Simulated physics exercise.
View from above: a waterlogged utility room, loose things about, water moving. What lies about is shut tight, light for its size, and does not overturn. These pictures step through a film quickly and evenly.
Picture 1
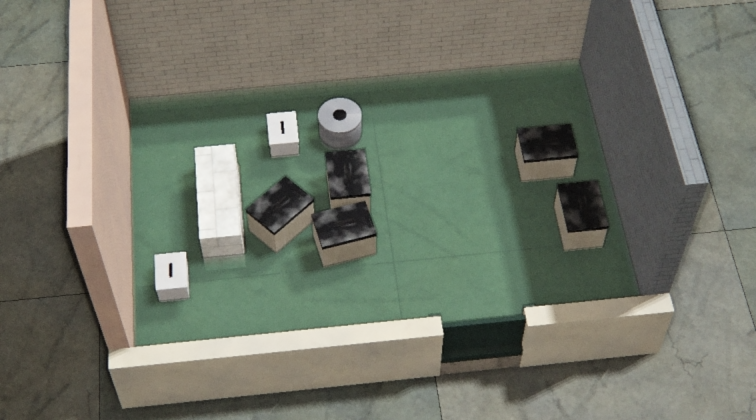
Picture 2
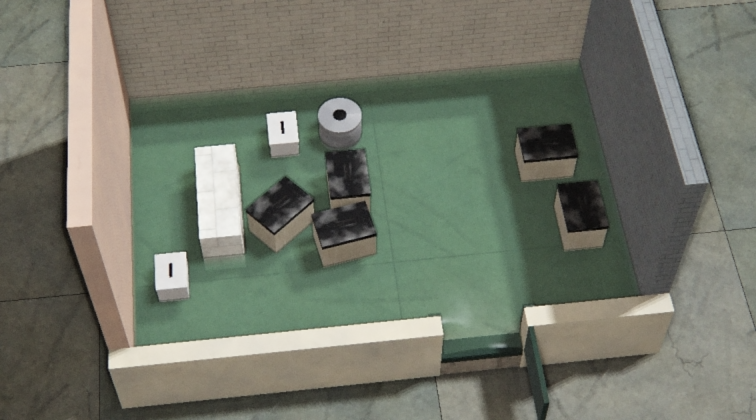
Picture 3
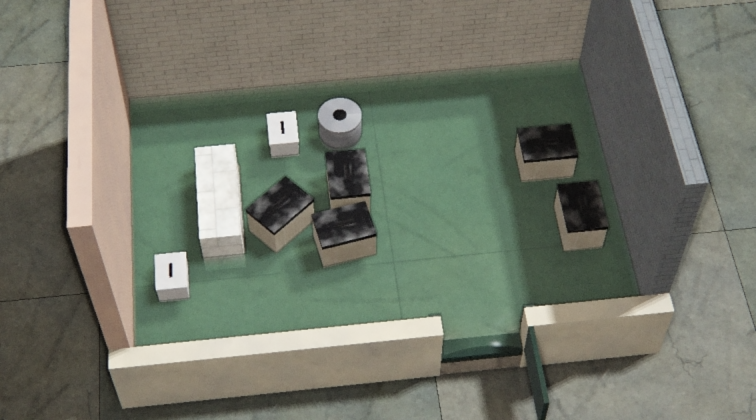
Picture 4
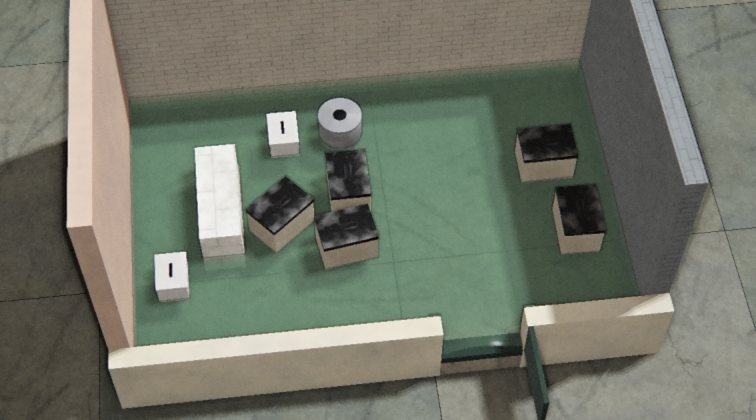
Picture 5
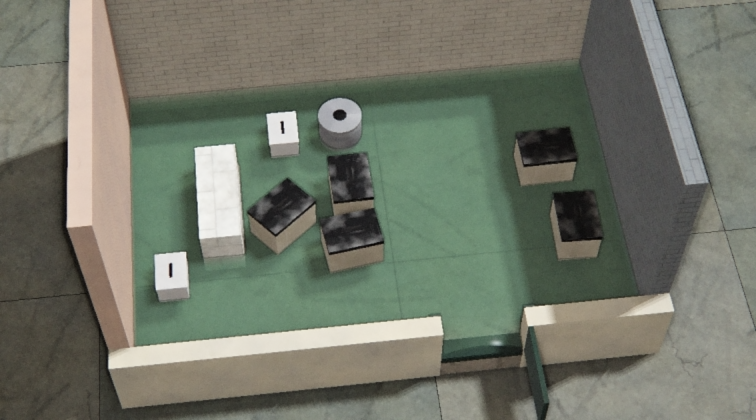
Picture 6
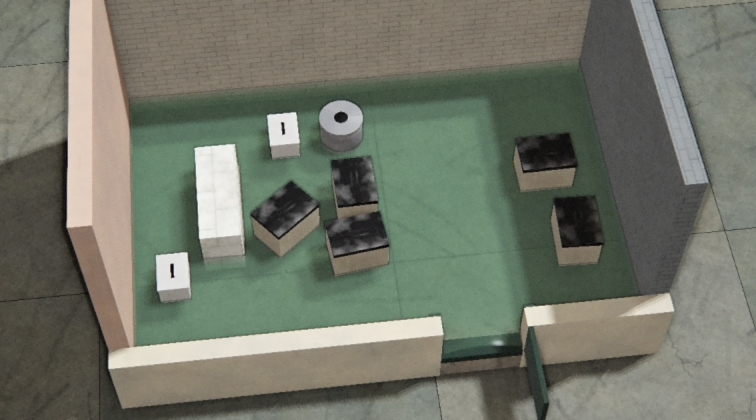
At the start, black-topped chests, a long white block, small white boxes and a grey cylinder sit still in a green-floored, waterlogged room. A dark green door then swings outward at the front opening, and afterwards several chests drift slightly, mostly toward the front, while the long block stays put.
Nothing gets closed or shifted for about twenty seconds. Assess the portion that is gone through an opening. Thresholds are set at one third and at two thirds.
I would say one third up to two thirds.
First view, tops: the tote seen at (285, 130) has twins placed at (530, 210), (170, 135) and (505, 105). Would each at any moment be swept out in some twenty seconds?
Copy one leaves the room, copy two never leaves, copy three never leaves.
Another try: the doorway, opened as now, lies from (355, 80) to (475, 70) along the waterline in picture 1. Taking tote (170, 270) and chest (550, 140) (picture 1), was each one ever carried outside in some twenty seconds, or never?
Going in order, the first is remaining and the second is lost through the gap.
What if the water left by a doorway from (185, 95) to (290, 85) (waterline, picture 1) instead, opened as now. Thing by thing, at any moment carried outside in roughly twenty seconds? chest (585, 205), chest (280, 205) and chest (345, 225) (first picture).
The first never exits, the second exits, the third exits.
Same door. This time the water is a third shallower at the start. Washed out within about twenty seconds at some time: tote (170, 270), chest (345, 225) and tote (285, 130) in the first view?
Taking them in order: Remains in the room; leaves the room; remains in the room.
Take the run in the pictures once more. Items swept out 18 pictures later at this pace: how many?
Total: 1.
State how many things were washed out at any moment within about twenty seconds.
My tally gives 4.
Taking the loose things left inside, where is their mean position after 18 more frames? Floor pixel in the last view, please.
(386, 246).
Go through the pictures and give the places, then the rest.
The first picture shows a chest at (583, 205), afloat; a chest at (344, 224), afloat; 0 of 8 have shifted.
The second picture shows a chest at (583, 205), afloat; a chest at (344, 224) floats; 0 of 8 have shifted.
The third picture shows a chest at (583, 205), afloat; a chest at (344, 224), afloat; 0 of 8 have shifted.
The fourth picture shows a chest at (581, 209), afloat, close to its start; a chest at (346, 226), afloat; 0 of 8 have shifted.
The fifth picture shows a chest at (578, 215), afloat, close to its start; a chest at (352, 230) floats, close to its start; 2 of 8 have shifted.
The sixth picture shows a chest at (579, 220), afloat, close to its start; a chest at (357, 233), afloat, close to its start; 5 of 8 have shifted.
A moment on, 0 of 8 are out; 8 afloat.
Next, 1 of 8 are out; 7 afloat.
Later, 4 of 8 are out; 4 afloat.
In the end, 4 of 8 are out; 4 afloat.
